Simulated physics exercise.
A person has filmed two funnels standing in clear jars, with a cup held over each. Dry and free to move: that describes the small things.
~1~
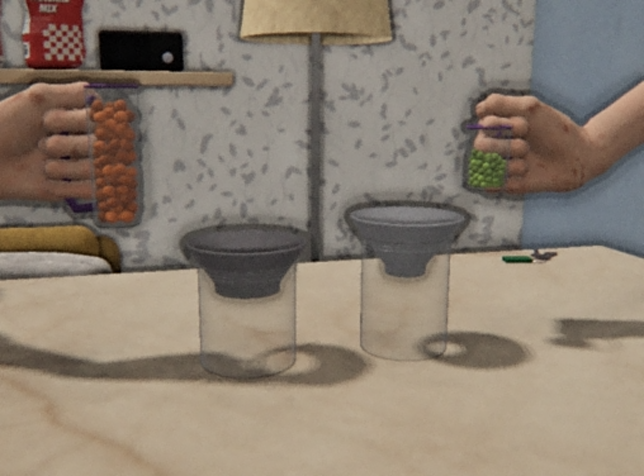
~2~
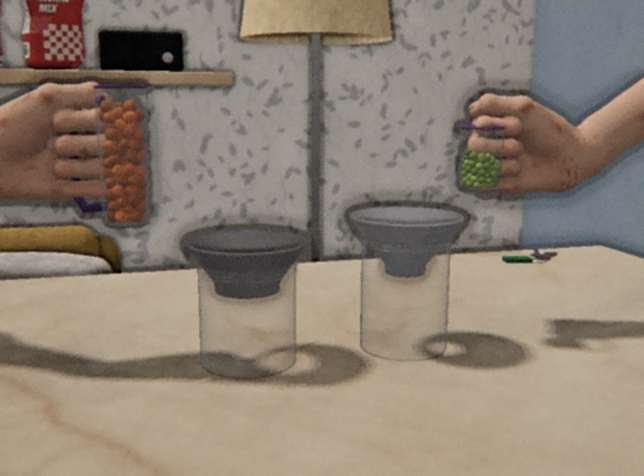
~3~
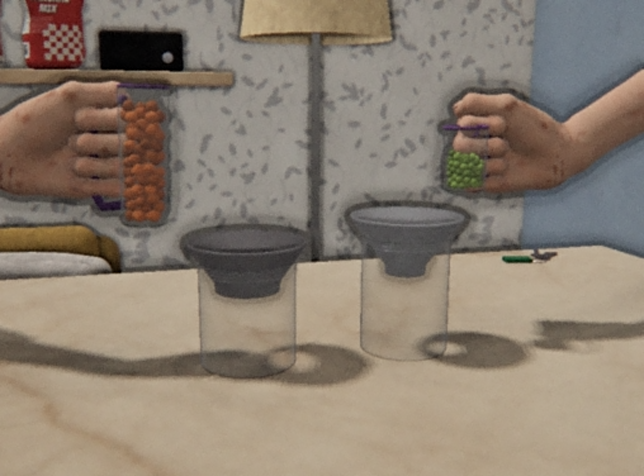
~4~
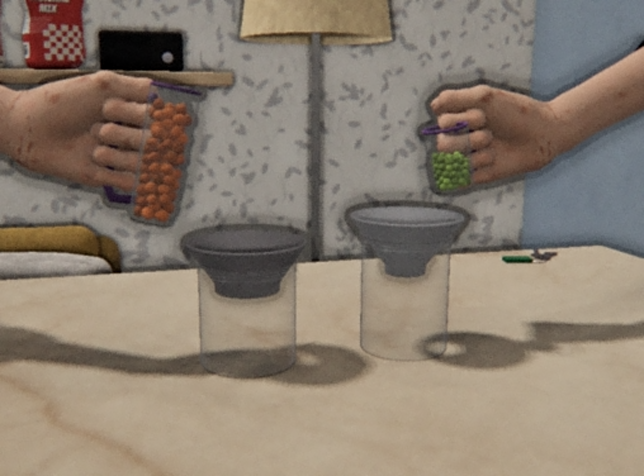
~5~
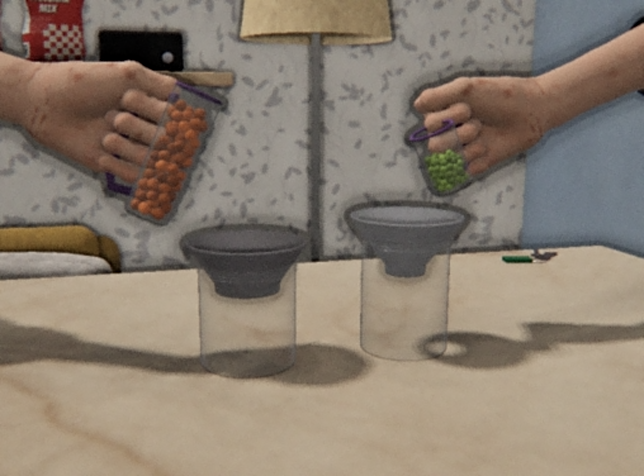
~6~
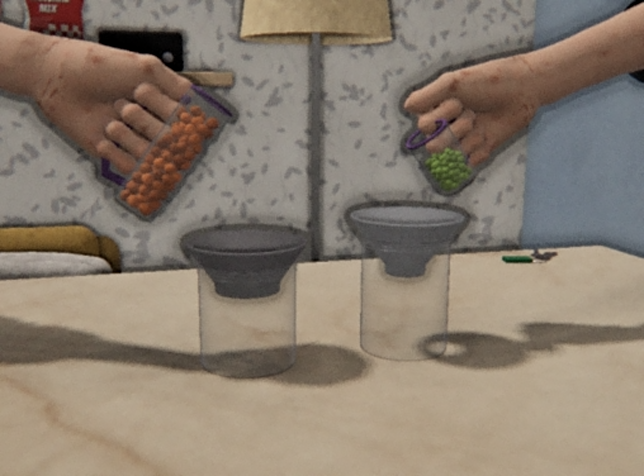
Two hands move cups of orange and green pieces inward, then tilt them above funnels.
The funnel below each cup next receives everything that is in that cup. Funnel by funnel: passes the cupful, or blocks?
Outcome: Left: It is going to stay open; right: It is going to stay open.
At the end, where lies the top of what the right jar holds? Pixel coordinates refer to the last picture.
(421, 331), roughly.
Then, 0.28 s later than the last frame, left, every one still in the cup; right, every one still in the cup.
Then, 0.63 s later than the last frame, left, every one still in the cup; right, every one still in the cup.
Then, 1.01 s later than the last frame, left, almost all still in the cup, just a few in or over the funnel, just a few down in the jar; right, the larger part still in the cup, about a tenth in or over the funnel, just a few down in the jar.
When it is over, left, every one down in the jar; right, every one down in the jar.
